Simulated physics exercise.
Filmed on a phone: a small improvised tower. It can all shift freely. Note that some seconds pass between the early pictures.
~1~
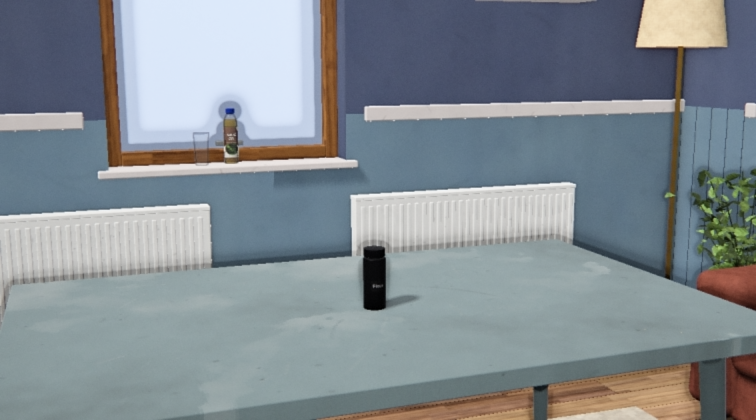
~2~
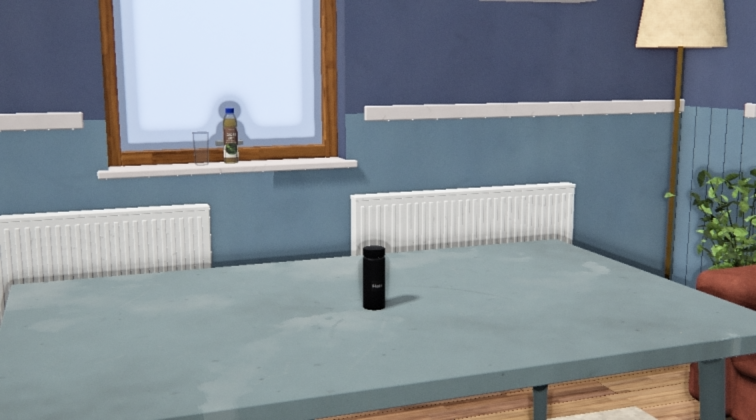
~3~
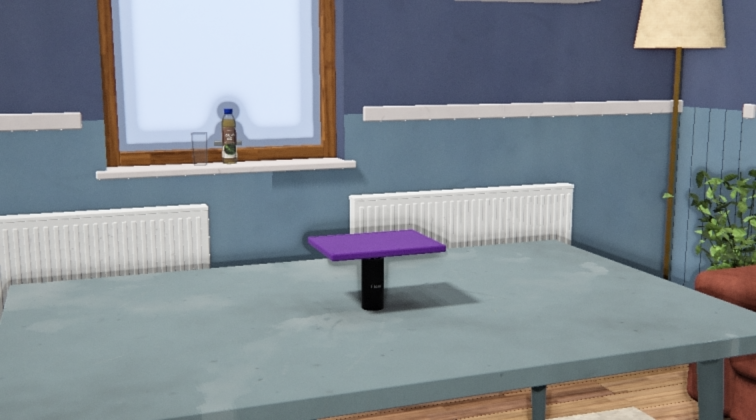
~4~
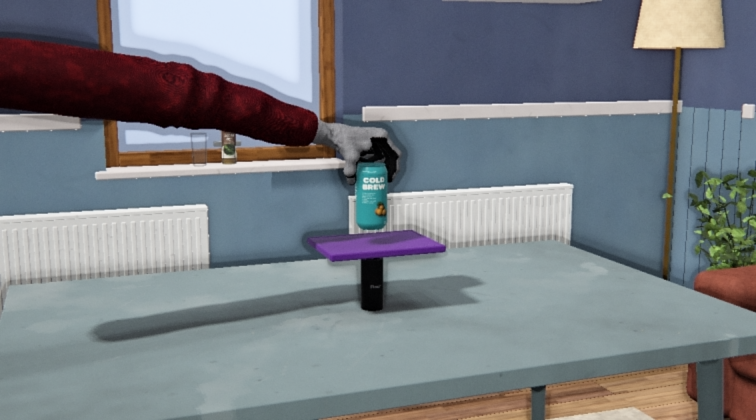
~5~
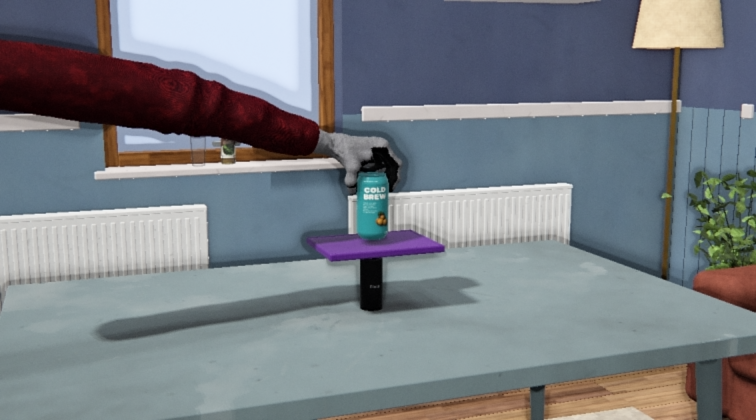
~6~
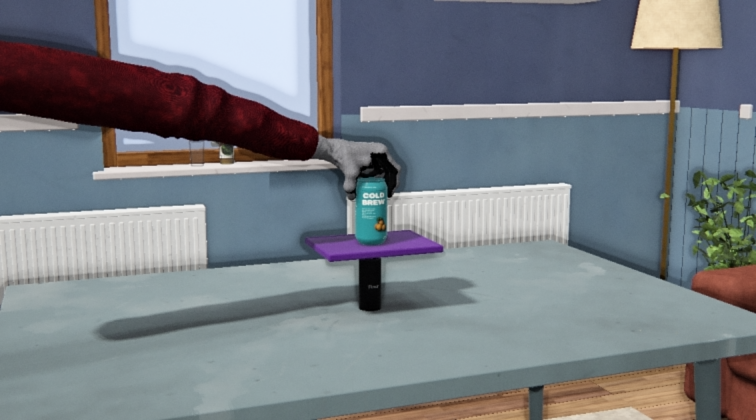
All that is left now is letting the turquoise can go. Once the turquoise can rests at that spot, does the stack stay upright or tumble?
Honestly, the whole thing stays intact in the end.
Then, 0.20 s past the last view, nothing moves.
Then, 0.40 s past the last view, turquoise can resting near (371, 212).
Finally, all 3 still in place. Final places as the last picture's camera would see them, turquoise can near (371, 212). The stack holds.
